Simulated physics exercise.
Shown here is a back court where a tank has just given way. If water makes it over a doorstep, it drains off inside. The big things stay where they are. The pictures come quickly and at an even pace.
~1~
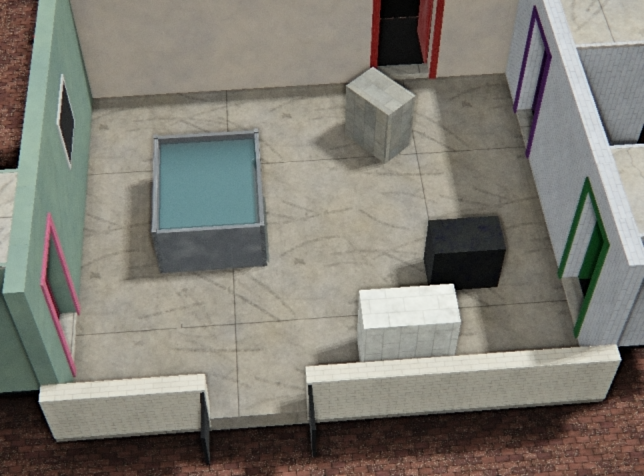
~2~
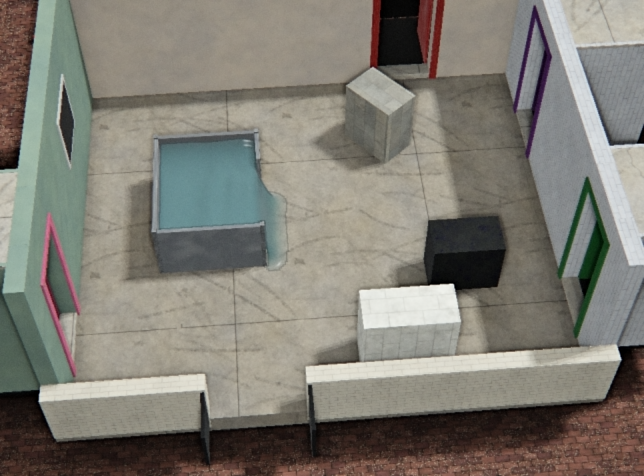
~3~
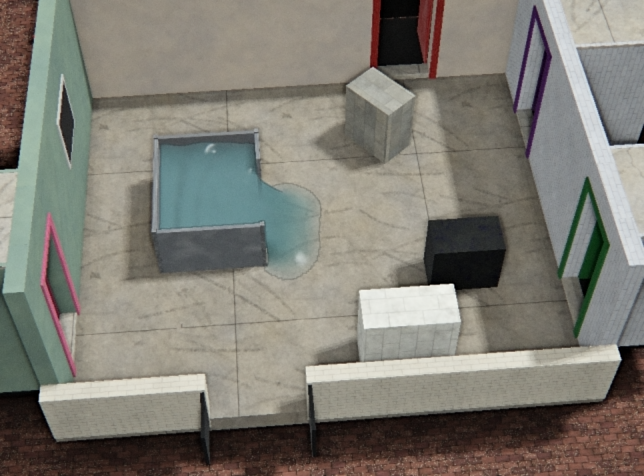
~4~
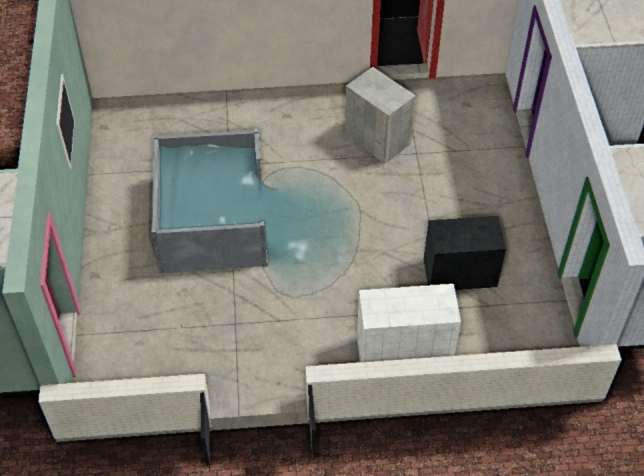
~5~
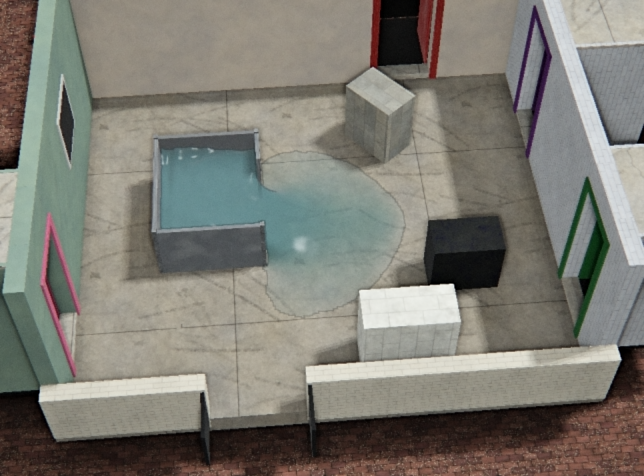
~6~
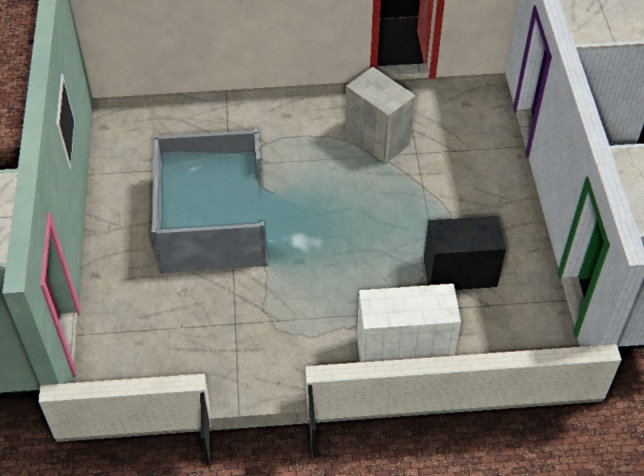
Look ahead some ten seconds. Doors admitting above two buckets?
Red door: Two buckets at most. Purple door: Above two buckets. Green door: Above two buckets. Pink door: Two buckets at most.
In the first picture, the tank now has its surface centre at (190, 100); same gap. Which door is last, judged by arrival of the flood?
Observation: The pink door.
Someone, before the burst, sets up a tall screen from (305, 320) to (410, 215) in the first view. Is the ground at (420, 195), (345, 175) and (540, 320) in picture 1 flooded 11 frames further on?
Results in order: Swamped / swamped / bone-dry.
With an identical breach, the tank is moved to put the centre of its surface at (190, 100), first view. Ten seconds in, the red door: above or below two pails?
As I read it, the red tops the threshold.
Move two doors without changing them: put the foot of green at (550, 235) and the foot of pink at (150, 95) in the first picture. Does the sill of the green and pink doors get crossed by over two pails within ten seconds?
As I see it, the green door tops the limit and the pink door stays within the limit.
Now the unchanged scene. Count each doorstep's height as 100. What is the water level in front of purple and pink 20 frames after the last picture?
About 150 and 0 %.
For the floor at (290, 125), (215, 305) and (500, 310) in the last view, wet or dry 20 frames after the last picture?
In turn, the points end up soaked, high and dry and soaked.
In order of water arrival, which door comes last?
That would be the door marked pink.
A moment on, water covers 35 % of the floor; the red door not reached, the purple door not reached, the green door not reached, the pink door not reached.
Next, water covers 45 % of the floor; the red door wet at the sill, nothing in, the purple door under two buckets in, the green door wet at the sill, nothing in, the pink door not reached.
Then, water covers 55 % of the floor; the red door wet at the sill, nothing in, the purple door over two buckets in, the green door over two buckets in, the pink door not reached.
Later, water covers 75 % of the floor; the red door wet at the sill, nothing in, the purple door over two buckets in, the green door over two buckets in, the pink door not reached.
In the end, water covers 95 % of the floor; the red door wet at the sill, nothing in, the purple door over two buckets in, the green door far over two buckets in, the pink door wet at the sill, nothing in.
